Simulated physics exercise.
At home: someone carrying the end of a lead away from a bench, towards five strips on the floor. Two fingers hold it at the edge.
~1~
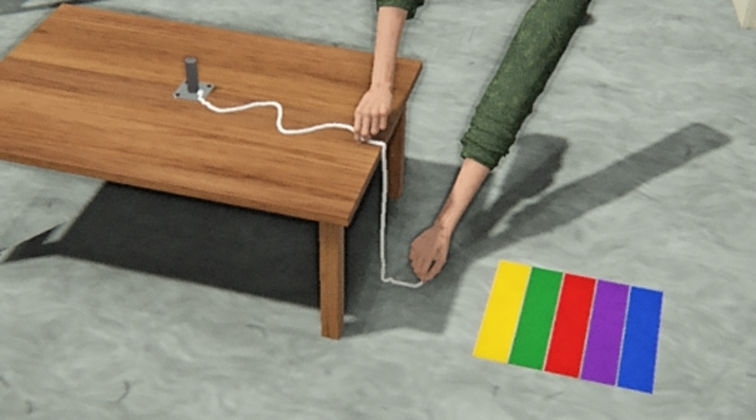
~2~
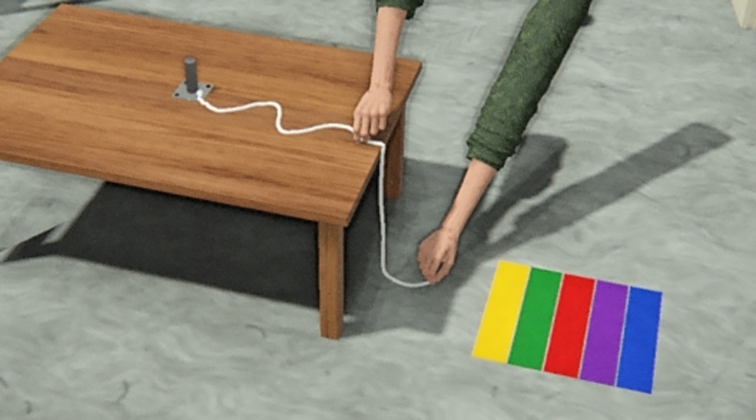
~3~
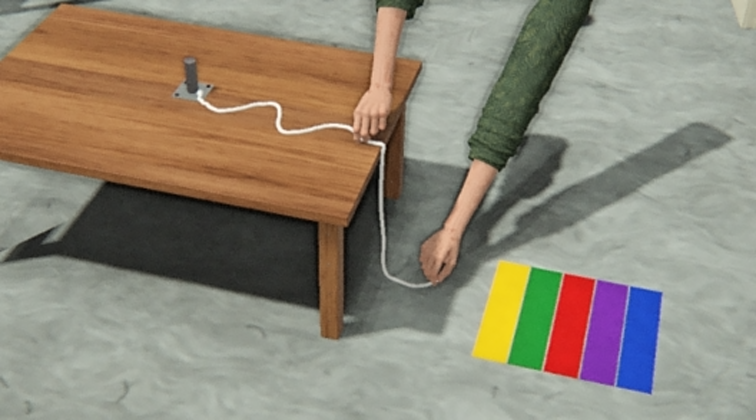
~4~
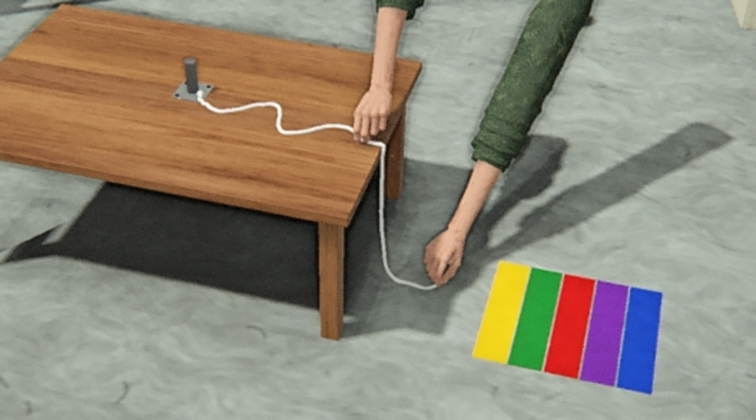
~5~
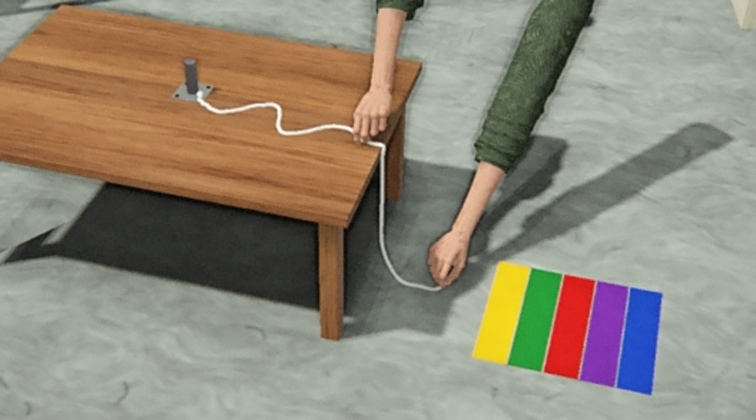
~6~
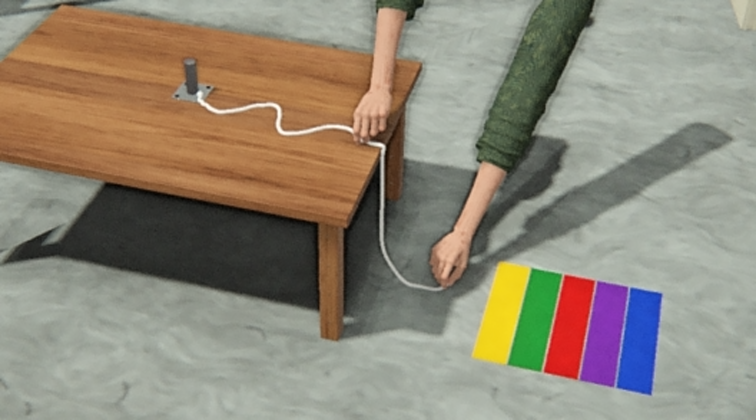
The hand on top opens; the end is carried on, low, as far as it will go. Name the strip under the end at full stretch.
Over purple.
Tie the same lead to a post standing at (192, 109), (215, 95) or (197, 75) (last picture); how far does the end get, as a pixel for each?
In that order: (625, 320), (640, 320) and (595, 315).
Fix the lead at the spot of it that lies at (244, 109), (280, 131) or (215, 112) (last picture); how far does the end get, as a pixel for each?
About (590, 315), (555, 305) and (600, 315).
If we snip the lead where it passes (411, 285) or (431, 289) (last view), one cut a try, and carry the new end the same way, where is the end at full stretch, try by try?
Near (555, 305) and (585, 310).
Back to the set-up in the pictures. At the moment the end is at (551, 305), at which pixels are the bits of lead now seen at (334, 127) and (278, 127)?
At (384, 146), then (328, 125).
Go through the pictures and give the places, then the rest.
The first frame shows end (427, 278); yellow (494, 341); green (529, 348); red (565, 355); purple (601, 363); blue (637, 371).
The second frame shows end (435, 280); lead through (212, 108) (280, 110) (316, 128) (380, 147) (382, 210) (383, 264).
The third frame shows end (437, 281).
The fourth frame shows end (441, 282); lead through (212, 109) (280, 110) (316, 129) (381, 147) (381, 210) (386, 266).
The fifth frame shows end (445, 284).
The sixth frame shows end (447, 284); lead through (212, 109) (280, 111) (316, 130) (380, 148) (382, 211) (393, 268).
Early on, end near (551, 305); over green.
Midway, end near (591, 313); over purple.
At the end of the slack, end near (613, 317); over purple. The end stops over the purple strip.
